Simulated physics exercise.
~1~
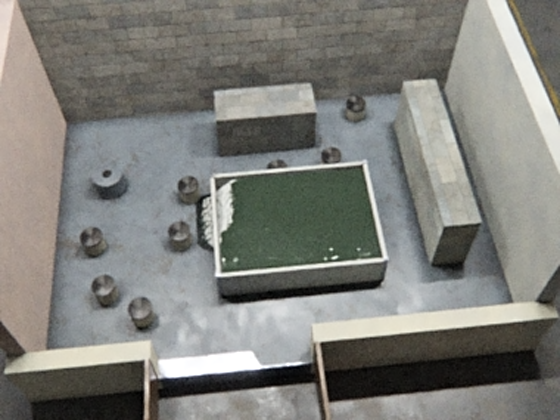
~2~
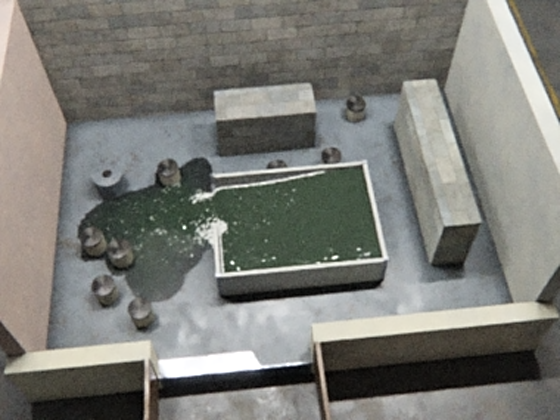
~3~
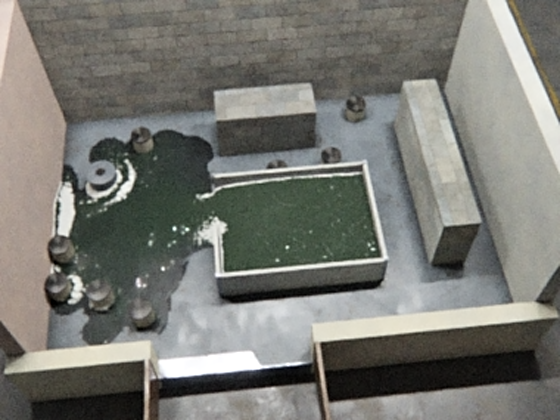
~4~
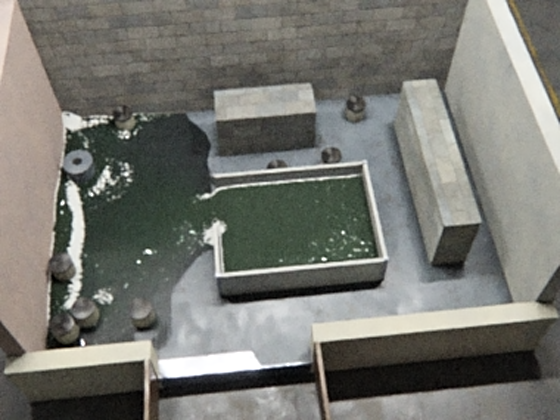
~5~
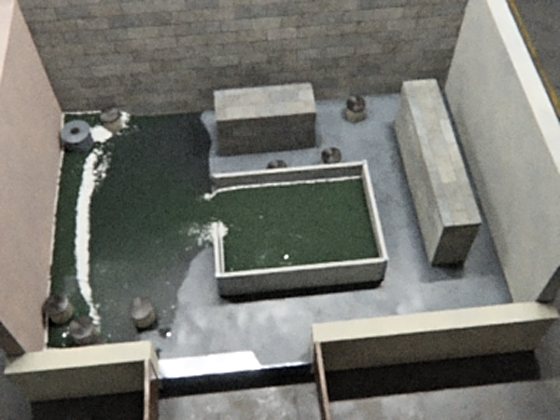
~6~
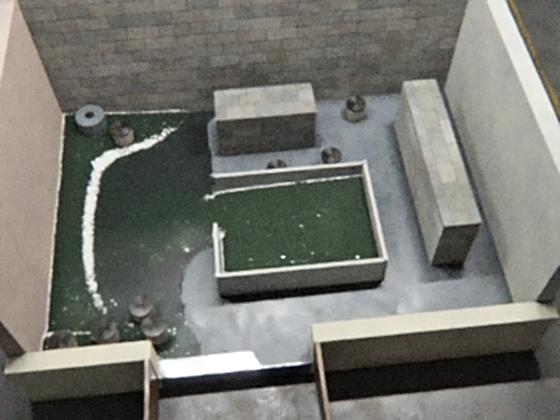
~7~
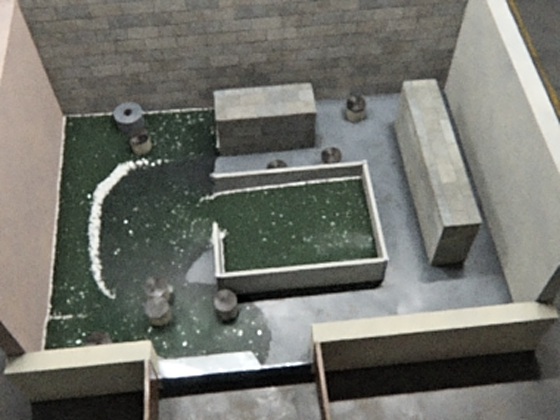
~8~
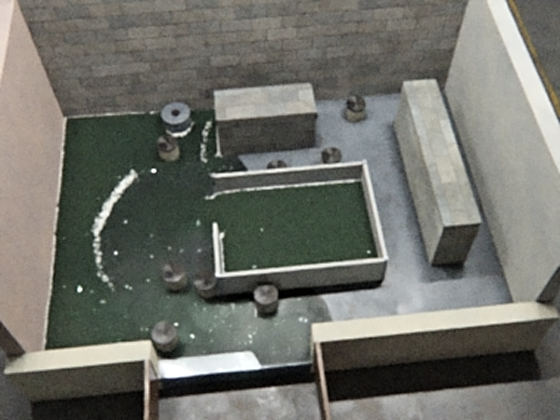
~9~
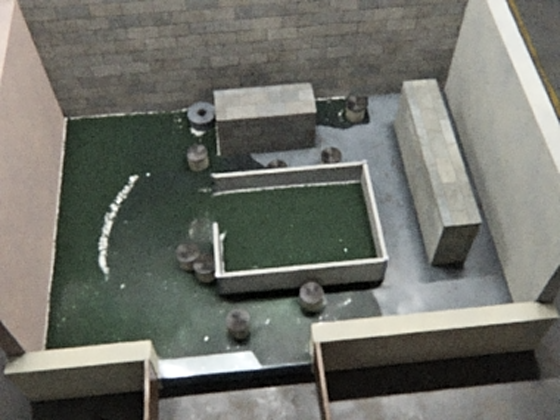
In a walled bay, green water bursts from a tank and sweeps several drums around.
